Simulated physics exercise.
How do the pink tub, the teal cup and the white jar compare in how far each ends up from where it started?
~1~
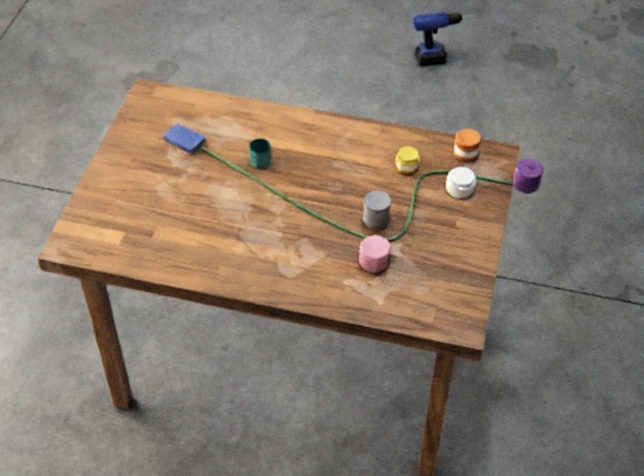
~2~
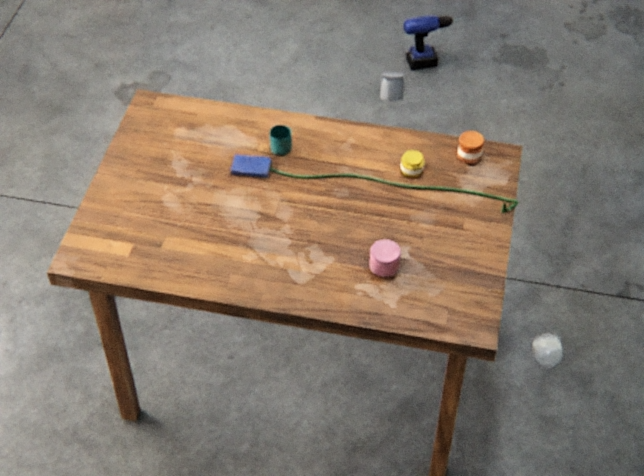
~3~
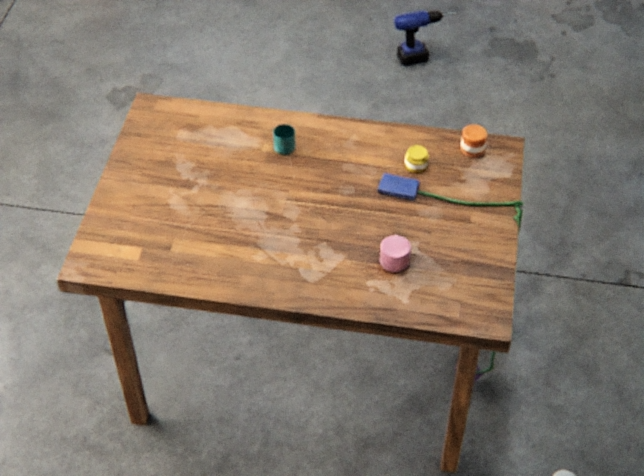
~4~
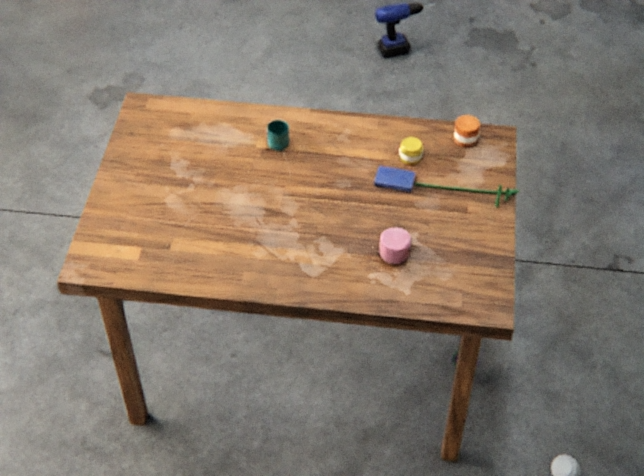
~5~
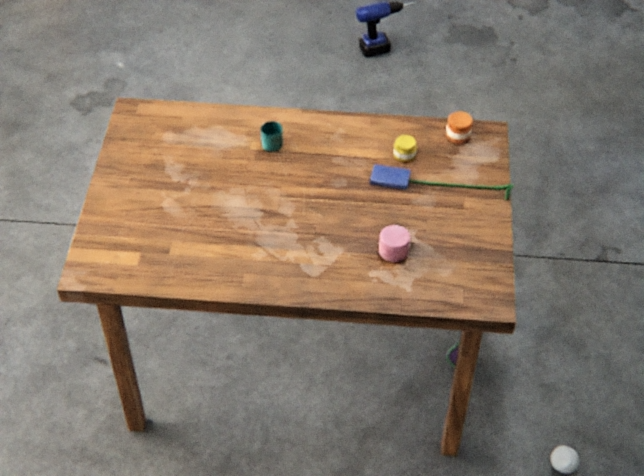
The white jar moves by far the most, going off the bench to the floor, while the teal cup shifts a modest amount and the pink tub hardly moves.
A purple cylinder drops off the right side of a wooden workbench, pulling a green cable tied to a flat blue block at the left. Seen from above on a grey concrete floor, the bench also holds a teal cup, grey and pink tubs, and yellow, white and orange containers, with a blue drill beyond. As the cable straightens, the grey tub goes over the far edge, the white jar falls off to the right, and the teal cup shifts slightly. The blue block slides right and stops short of the edge, the cable draped over it, while the white jar rests on the floor.
